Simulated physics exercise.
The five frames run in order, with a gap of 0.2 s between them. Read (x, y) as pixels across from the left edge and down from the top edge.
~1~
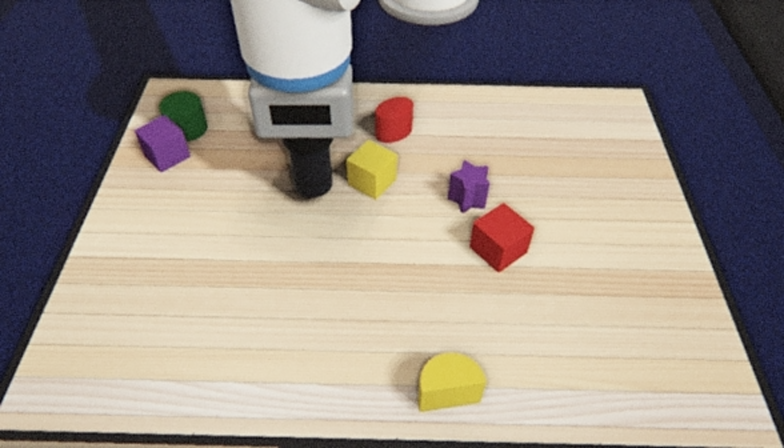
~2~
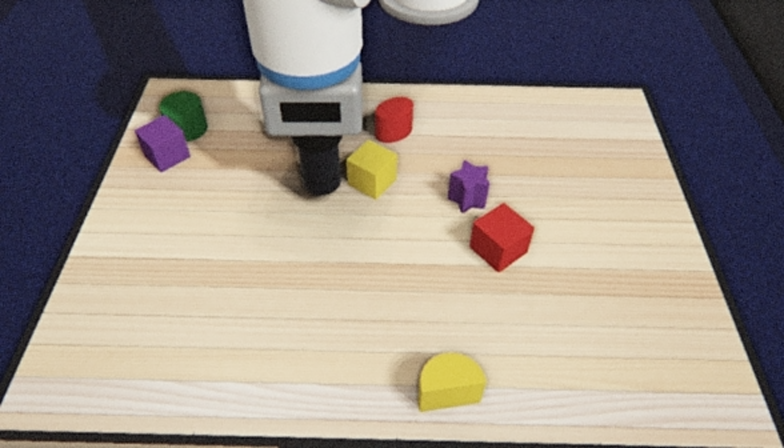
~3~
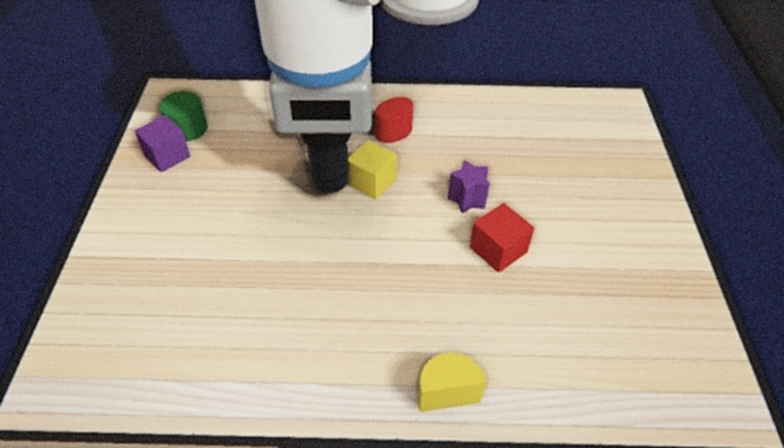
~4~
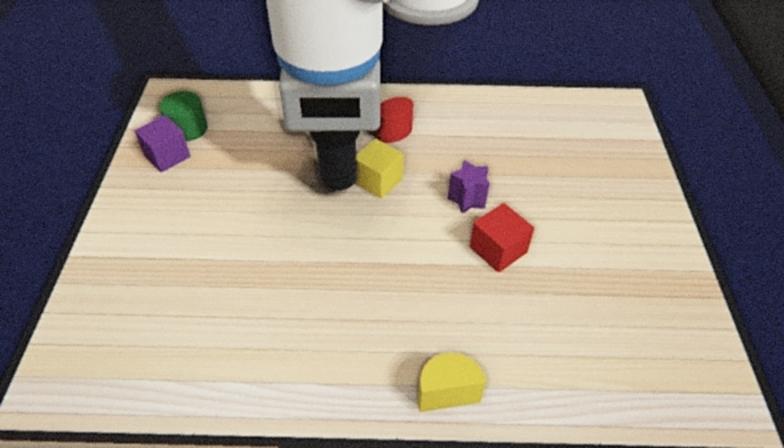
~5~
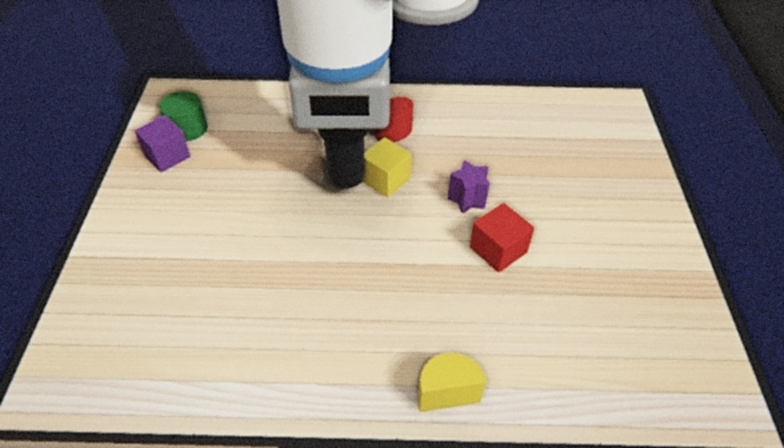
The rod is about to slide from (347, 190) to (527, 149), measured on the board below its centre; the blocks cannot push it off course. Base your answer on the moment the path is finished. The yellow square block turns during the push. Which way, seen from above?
From above, it turns clockwise.
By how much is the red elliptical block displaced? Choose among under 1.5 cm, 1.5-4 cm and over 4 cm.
Answer: Less than 1.5 cm.
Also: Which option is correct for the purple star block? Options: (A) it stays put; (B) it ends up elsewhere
The one that fits is A, it stays put.
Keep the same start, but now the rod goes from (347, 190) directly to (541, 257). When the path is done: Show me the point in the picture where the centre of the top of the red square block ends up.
It will end up at (588, 258).
The first path, step by step. One third of the way, rod (411, 162); yellow square block (449, 149), turned 40° clockwise.
Two thirds of the way, rod (472, 149); yellow square block (511, 144), turned 80° clockwise.
At the end, rod (530, 136); yellow square block (552, 146), turned 120° clockwise; red elliptical block unmoved; purple star block unmoved.
